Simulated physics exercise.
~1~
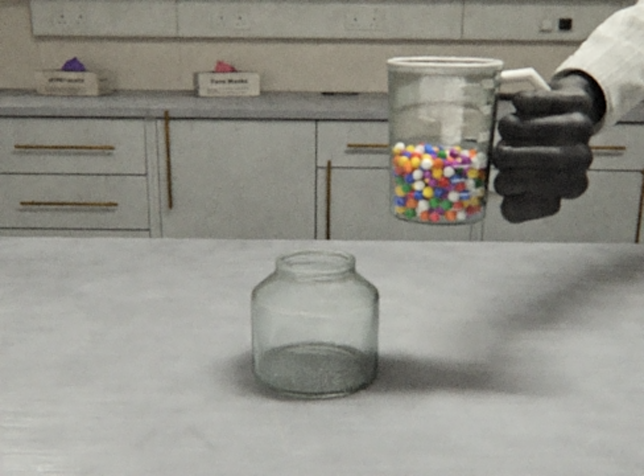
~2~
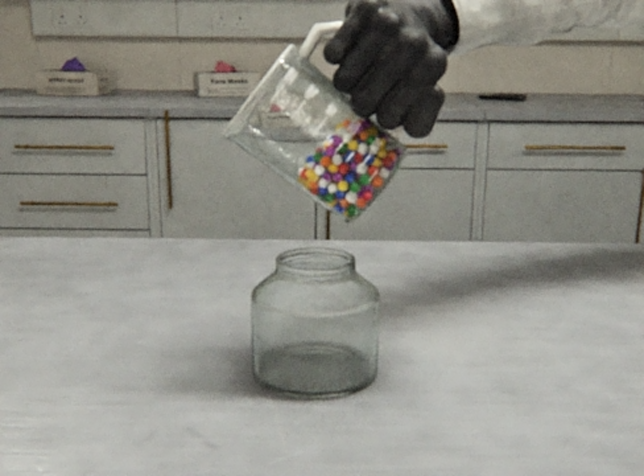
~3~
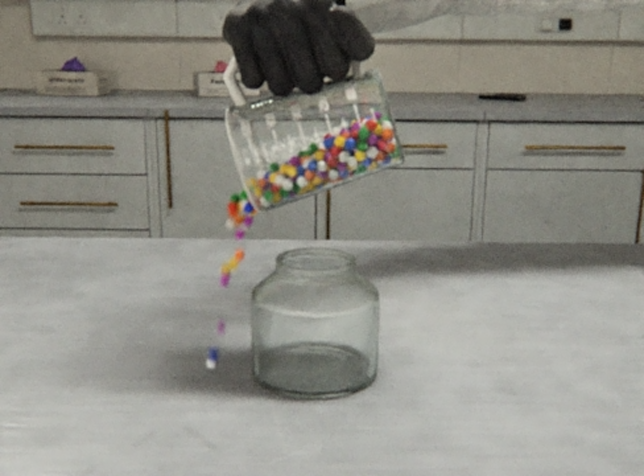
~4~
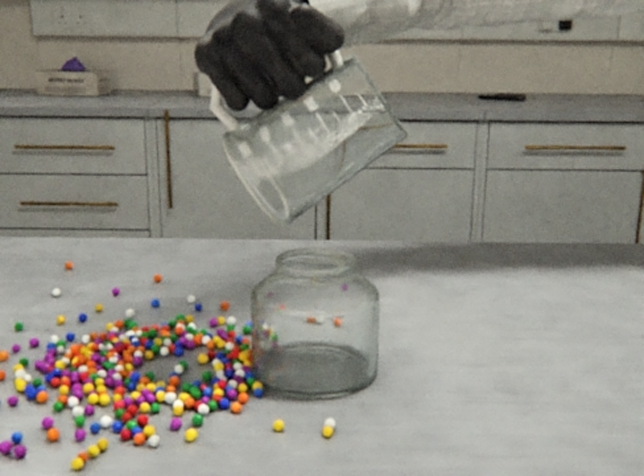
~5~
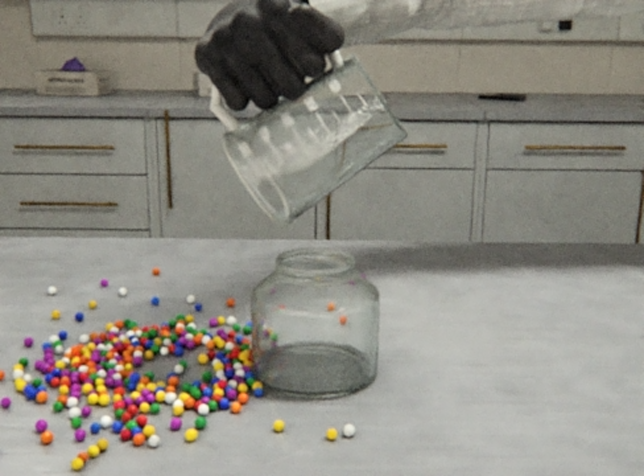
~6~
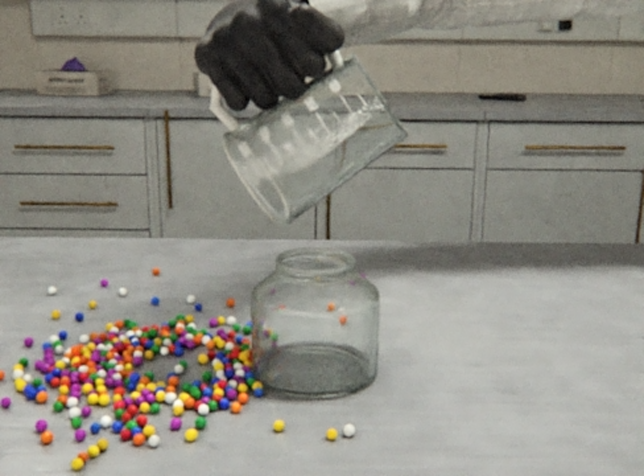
A black-gloved hand moves a clear handled cup of multicoloured beads left above an open glass jar and tips it over. The beads pour past the jar's left side, scatter across the grey table and settle there, leaving the jar and the tilted cup looking empty.
